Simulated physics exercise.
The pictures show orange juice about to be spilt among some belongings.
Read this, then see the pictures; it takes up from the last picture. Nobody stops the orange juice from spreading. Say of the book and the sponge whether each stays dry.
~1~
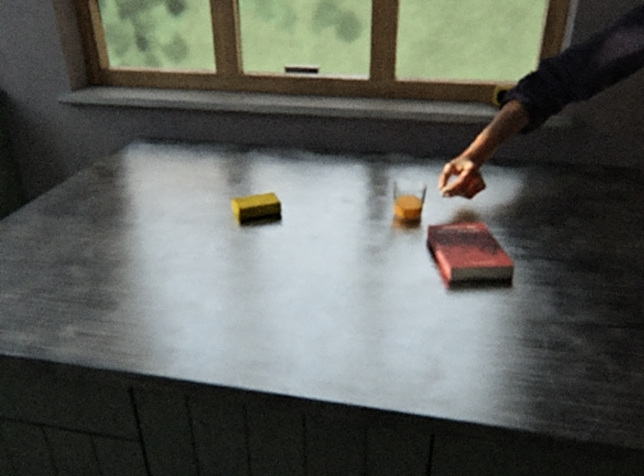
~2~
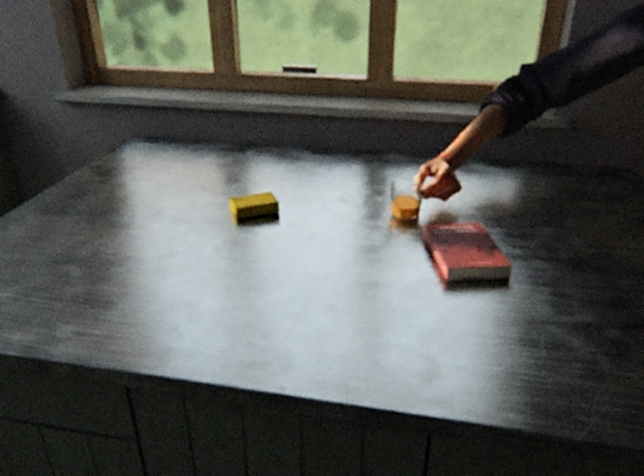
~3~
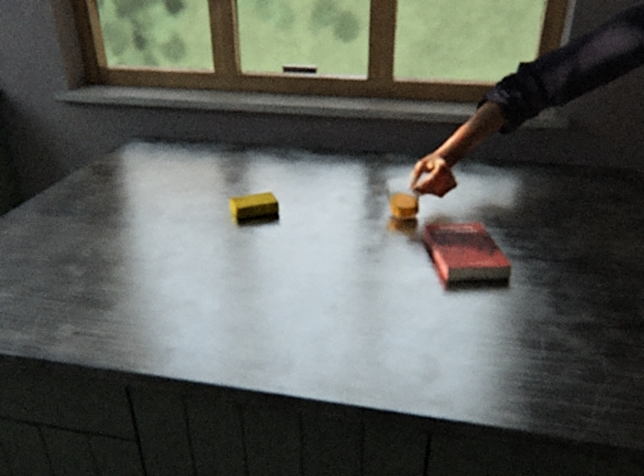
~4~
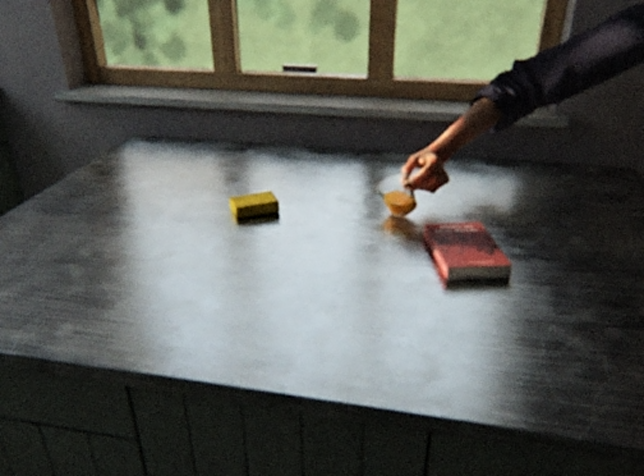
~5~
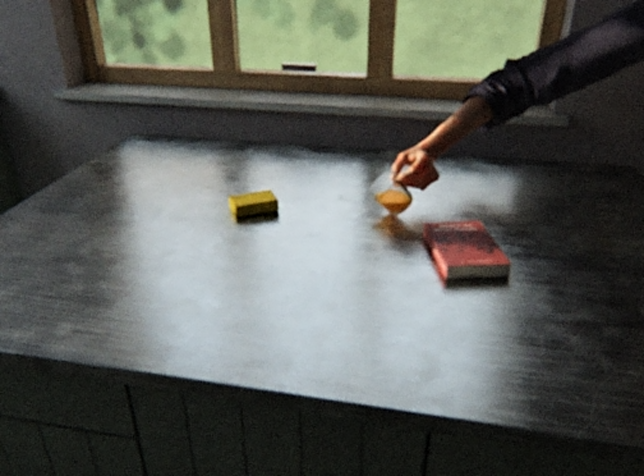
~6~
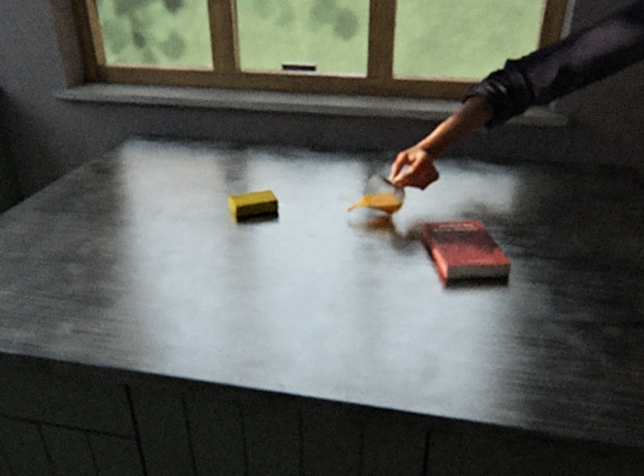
Take the book: It is left dry. Take the sponge: It is left wet.
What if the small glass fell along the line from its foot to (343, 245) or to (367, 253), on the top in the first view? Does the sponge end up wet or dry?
Case one, the item is left alone; case two, the item is left alone.
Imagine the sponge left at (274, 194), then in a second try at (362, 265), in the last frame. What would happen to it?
Try one: It gets hit. Try two: It stays clear.
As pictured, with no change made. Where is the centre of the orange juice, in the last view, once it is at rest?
In the last view, its middle sits roughly at (273, 223).
Next, the puddle covers about as much as a saucer; the book is clear of it; the sponge is in it.
After that, the puddle covers about as much as a plate; the book is clear of it; the sponge is in it.
Finally, the puddle covers about as much as a plate; the book is clear of it; the sponge is in it.
